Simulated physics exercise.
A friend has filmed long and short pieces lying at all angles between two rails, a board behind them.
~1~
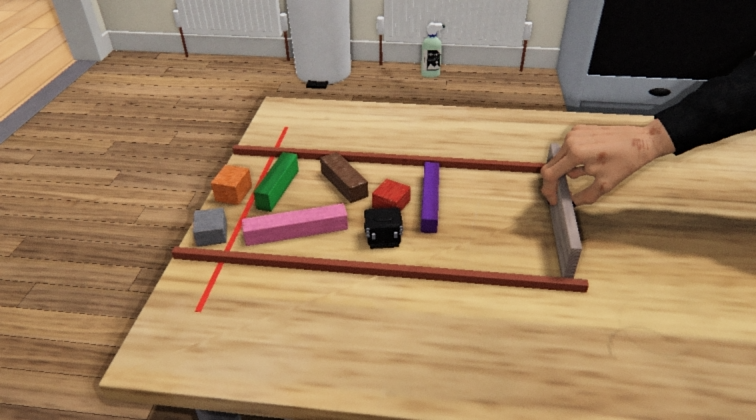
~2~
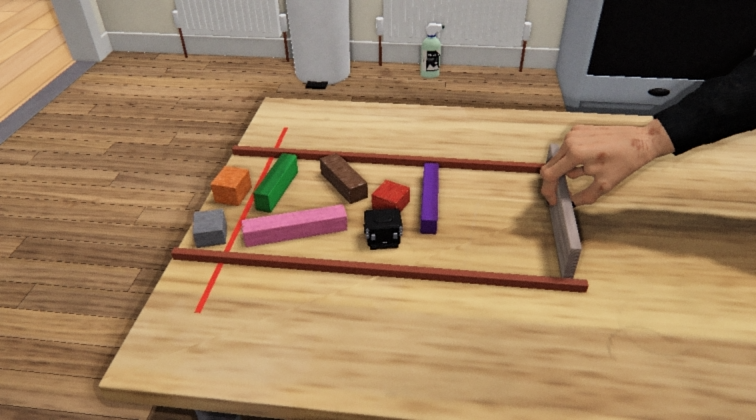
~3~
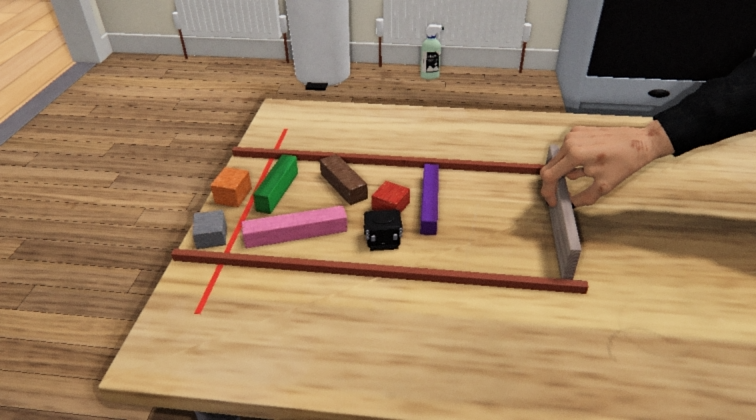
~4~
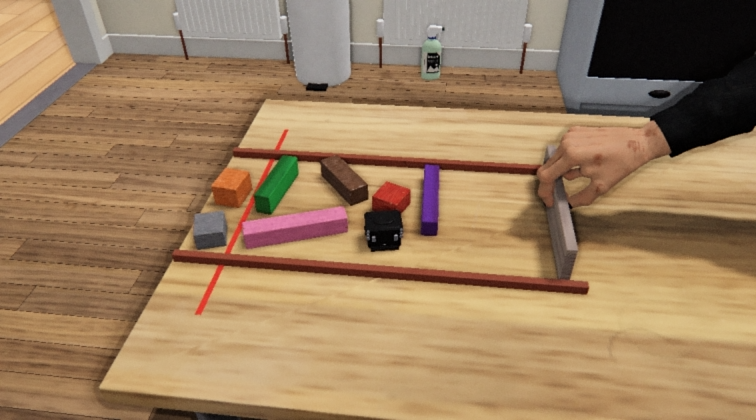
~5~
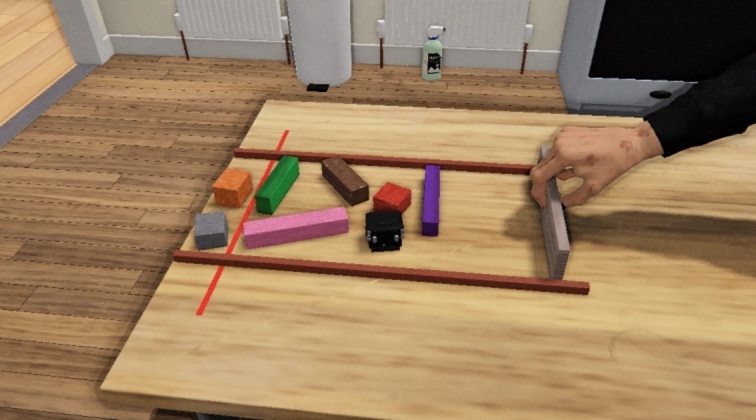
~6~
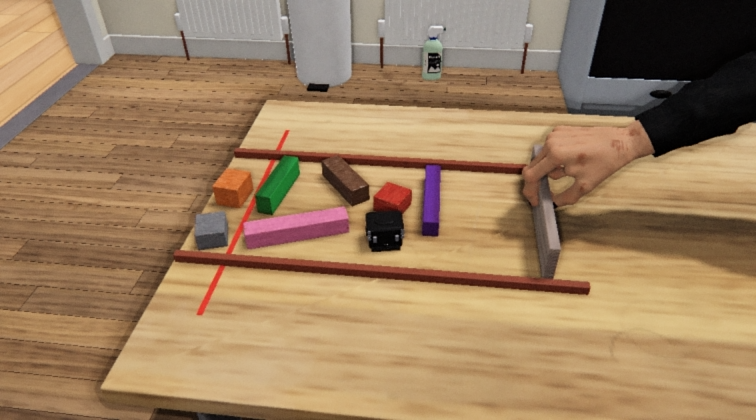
A hand held a board upright at the right end of two rails, then slid it slightly left, while the colourful blocks and sticks scattered between the rails stayed where they were near the red line.
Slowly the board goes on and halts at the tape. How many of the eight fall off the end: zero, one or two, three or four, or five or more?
Outcome: The number that fall off is three or four.
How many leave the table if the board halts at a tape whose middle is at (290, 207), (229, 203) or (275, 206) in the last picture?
It would be 2, 6 and 3.
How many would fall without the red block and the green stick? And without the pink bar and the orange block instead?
2 in the first case, 1 in the second.
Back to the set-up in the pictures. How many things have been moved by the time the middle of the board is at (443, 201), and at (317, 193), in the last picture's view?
First 0, then 8.
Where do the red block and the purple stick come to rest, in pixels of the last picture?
Near (225, 192) and (249, 187).
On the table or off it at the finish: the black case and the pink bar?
The black case is kept, the pink bar goes over.
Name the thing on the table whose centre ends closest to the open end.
Foremost is the brown bar.
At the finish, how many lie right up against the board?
That makes 2.
A little later, none off yet; grey block at rest near (212, 230); orange block at rest near (234, 188); green stick at rest near (279, 184).
Next, none off yet; grey block tilted well over near (172, 242); orange block shifted about its own width near (210, 187); green stick shifted about its own width near (235, 176).
When it is over, the number that fall off is three or four; down, pink bar, green stick, orange block and grey block.
